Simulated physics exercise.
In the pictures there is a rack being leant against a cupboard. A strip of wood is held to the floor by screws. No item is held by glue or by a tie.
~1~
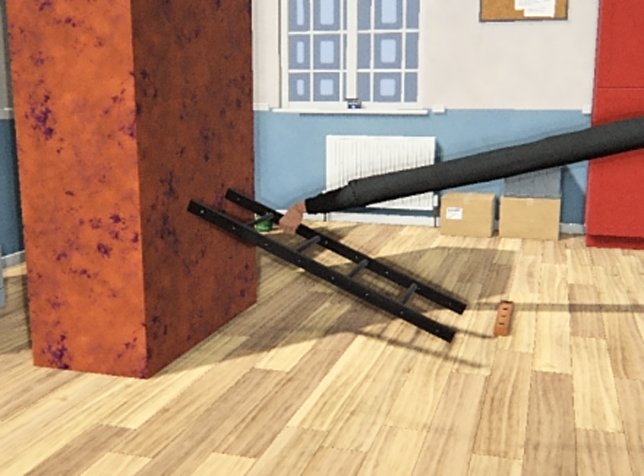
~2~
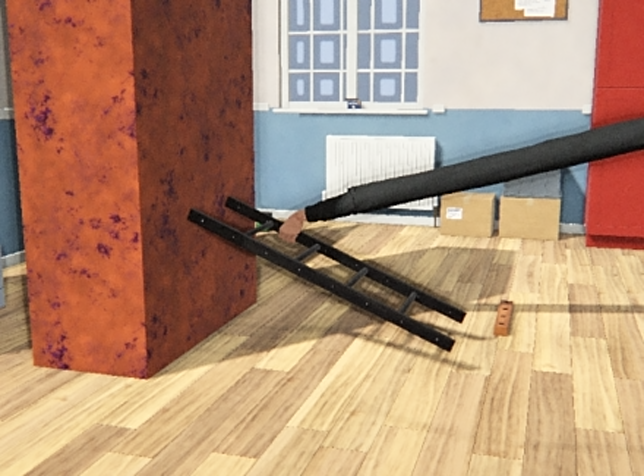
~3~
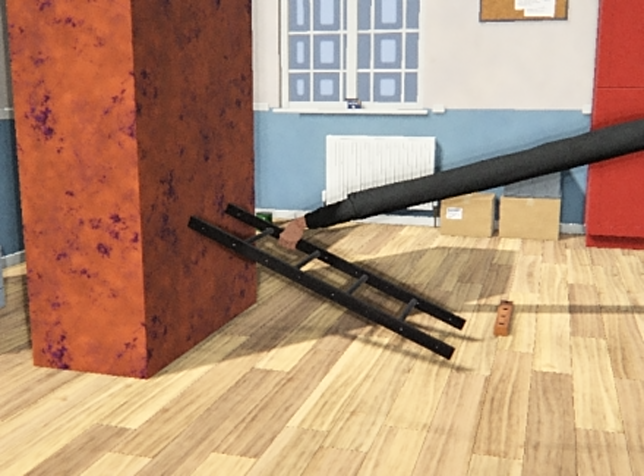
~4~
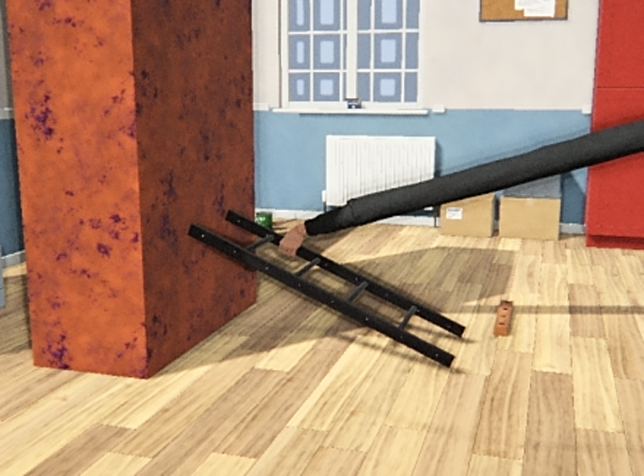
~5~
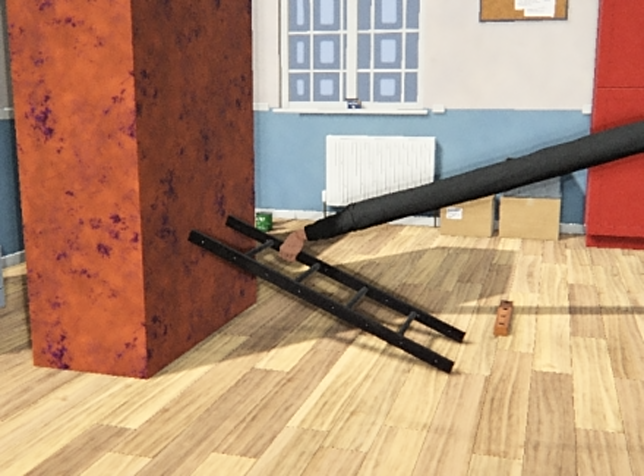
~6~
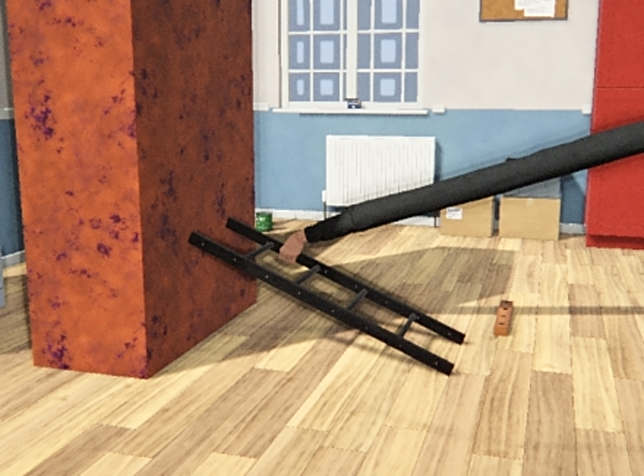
Black rack held by a dark arm against a mottled orange cupboard, lowering slightly toward the wooden floor, then staying in its grip.
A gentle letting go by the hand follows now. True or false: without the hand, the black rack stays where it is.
False.
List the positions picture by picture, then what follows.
In the first frame, still on the way; black rack (330, 259); batten (504, 317).
In the second frame, still on the way; black rack (330, 267); batten (504, 317).
In the third frame, still on the way; black rack (330, 274); batten (504, 317).
In the fourth frame, still on the way; black rack (330, 282); batten (504, 317).
In the fifth frame, still on the way; black rack (330, 287); batten (504, 317).
In the sixth frame, in place, still held; black rack (330, 290); batten (504, 317).
Then, 0.26 s on from there, black rack turned 13° from its first pose near (337, 318).
In the end, the black rack slips down, near (342, 343).
